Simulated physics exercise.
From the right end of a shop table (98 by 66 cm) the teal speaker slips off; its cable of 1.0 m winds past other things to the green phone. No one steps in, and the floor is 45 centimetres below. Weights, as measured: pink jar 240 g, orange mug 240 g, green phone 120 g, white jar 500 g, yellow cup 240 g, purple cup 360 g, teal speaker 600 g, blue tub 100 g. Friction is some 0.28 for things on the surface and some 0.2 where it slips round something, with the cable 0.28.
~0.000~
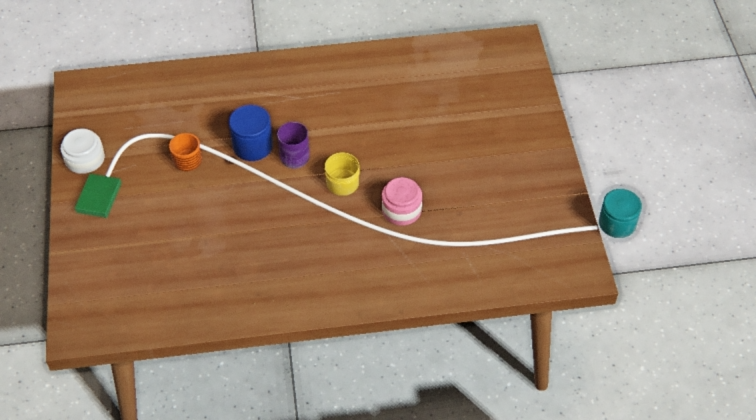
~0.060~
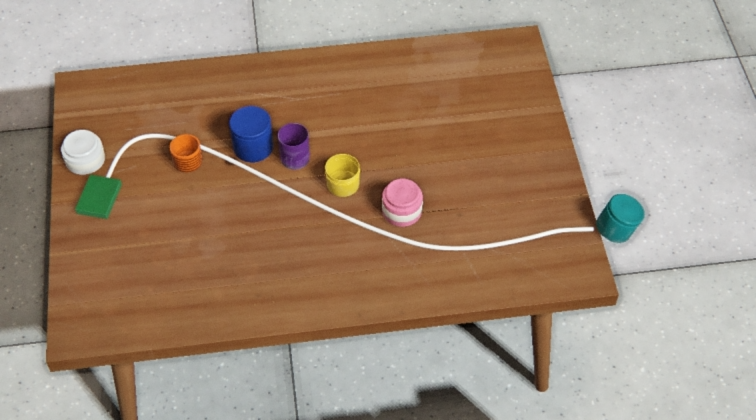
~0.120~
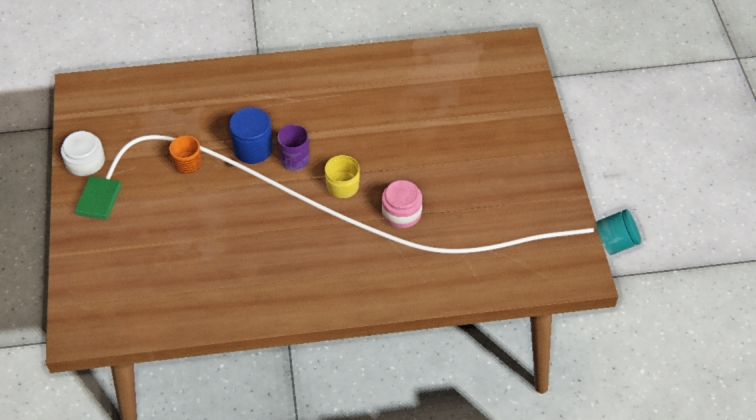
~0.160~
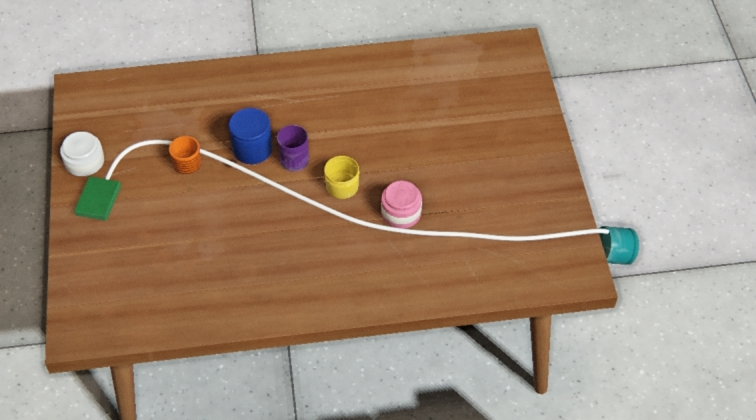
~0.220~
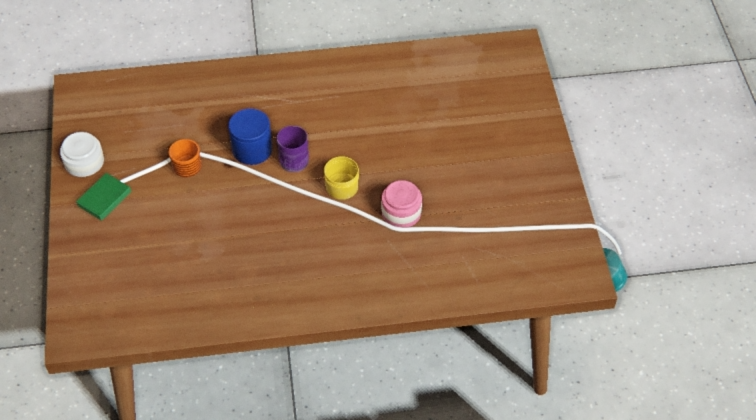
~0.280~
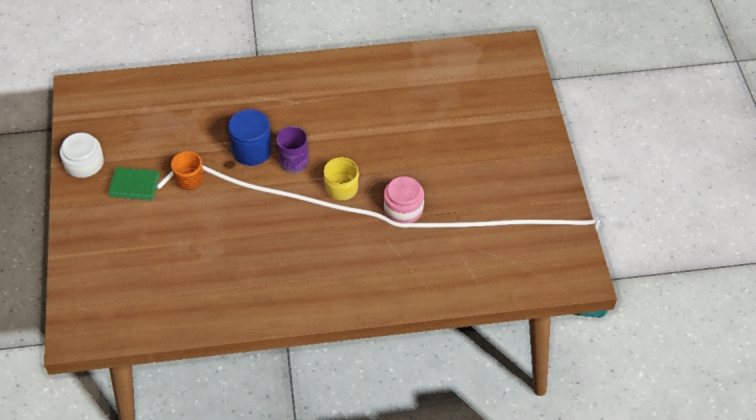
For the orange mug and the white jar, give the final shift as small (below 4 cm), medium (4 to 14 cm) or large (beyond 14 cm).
Shifts - the orange mug large, the white jar small.
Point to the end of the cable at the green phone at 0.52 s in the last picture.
In the last view it is close to (283, 159).
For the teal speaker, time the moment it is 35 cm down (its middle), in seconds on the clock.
At 0.36 s.
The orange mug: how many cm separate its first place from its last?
The orange mug ends up roughly 20 cm from where it started.
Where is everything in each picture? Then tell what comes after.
In the first frame, orange mug (184, 144); white jar (80, 141); cable runs through (545, 234) (430, 242) (324, 206) (139, 138).
In the second frame, teal speaker (623, 208); cable runs through (541, 235) (323, 207) (138, 139).
In the third frame, teal speaker (619, 232); cable runs through (541, 237) (323, 208) (138, 140).
In the fourth frame, teal speaker (616, 245); cable runs through (557, 235) (330, 211) (143, 144).
In the fifth frame, orange mug (184, 151); green phone (103, 194); teal speaker (606, 271); cable runs through (598, 228) (370, 217).
In the sixth frame, orange mug (186, 163); white jar (79, 145); cable runs through (526, 222) (309, 200).
At 0.5 s, the cable's tail end at (283, 159); orange mug 17 cm off its start, green phone 31 cm off its start, blue tub 9 cm off its start.
At 0.7 s, the cable's tail end at (293, 158); orange mug 18 cm off its start, green phone 33 cm off its start, blue tub 14 cm off its start.
At 1.0 s, the cable's tail end at (293, 158); orange mug 18 cm off its start at (213, 221), green phone 33 cm off its start at (270, 148), blue tub 14 cm off its start at (307, 86).
At 1.2 s, the cable's tail end at (293, 158); orange mug 18 cm off its start, green phone 33 cm off its start, blue tub 14 cm off its start.
At 2.4 s, the cable's tail end at (293, 158); orange mug 18 cm off its start at (213, 221), white jar 0 cm off its start at (79, 145), green phone 33 cm off its start at (270, 148), blue tub 14 cm off its start at (307, 86).
